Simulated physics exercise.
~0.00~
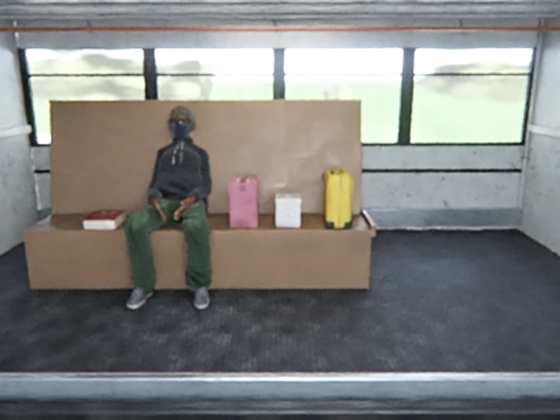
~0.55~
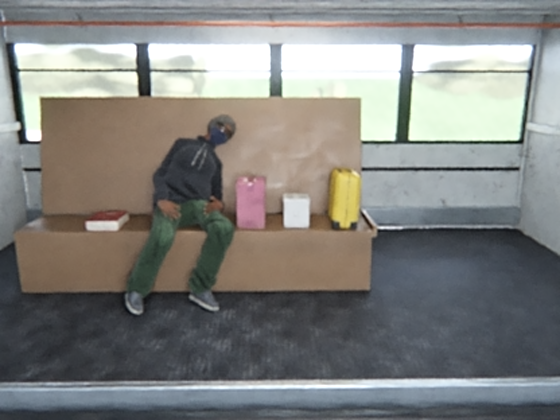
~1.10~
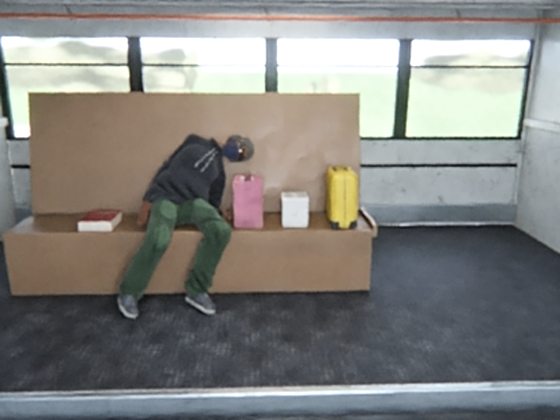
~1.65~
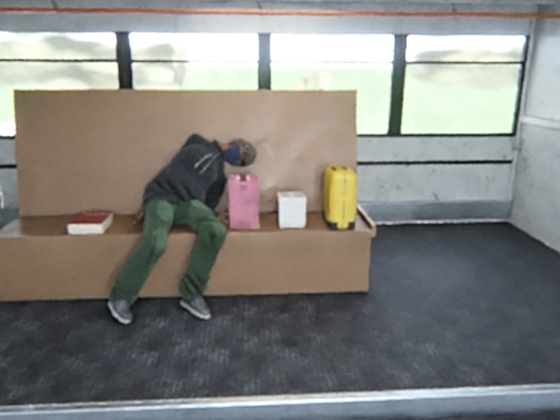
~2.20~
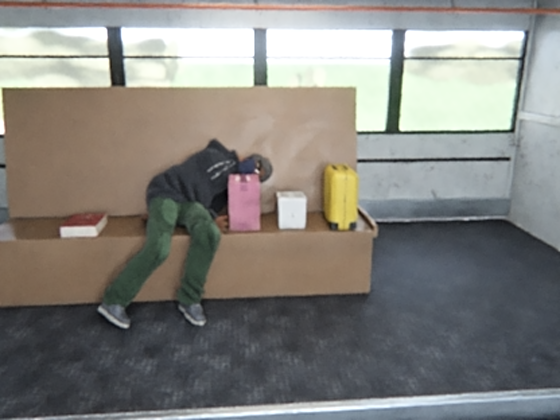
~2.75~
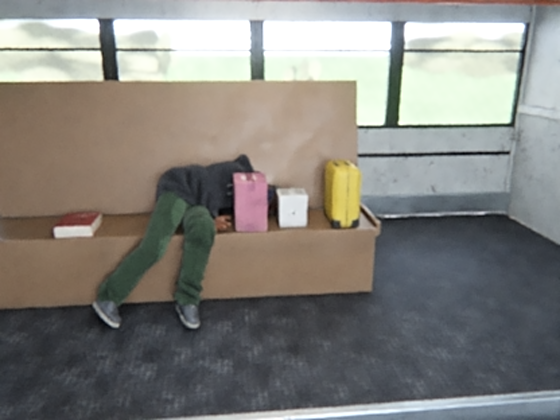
A masked passenger in a dark hooded top and green trousers sits upright on a long tan bench beneath a row of windows, with a red book-like folder to the left and a pink case, a white tub and a yellow case to the right. The passenger tips over to the right, head leading toward the pink case. The torso sinks lower and the head drops behind the pink case while the feet slide a little left. Meanwhile the view drifts gently sideways. Finally the passenger lies folded over, hips still on the seat, face hidden, and all the luggage remains standing on the bench, the folder lying flat.
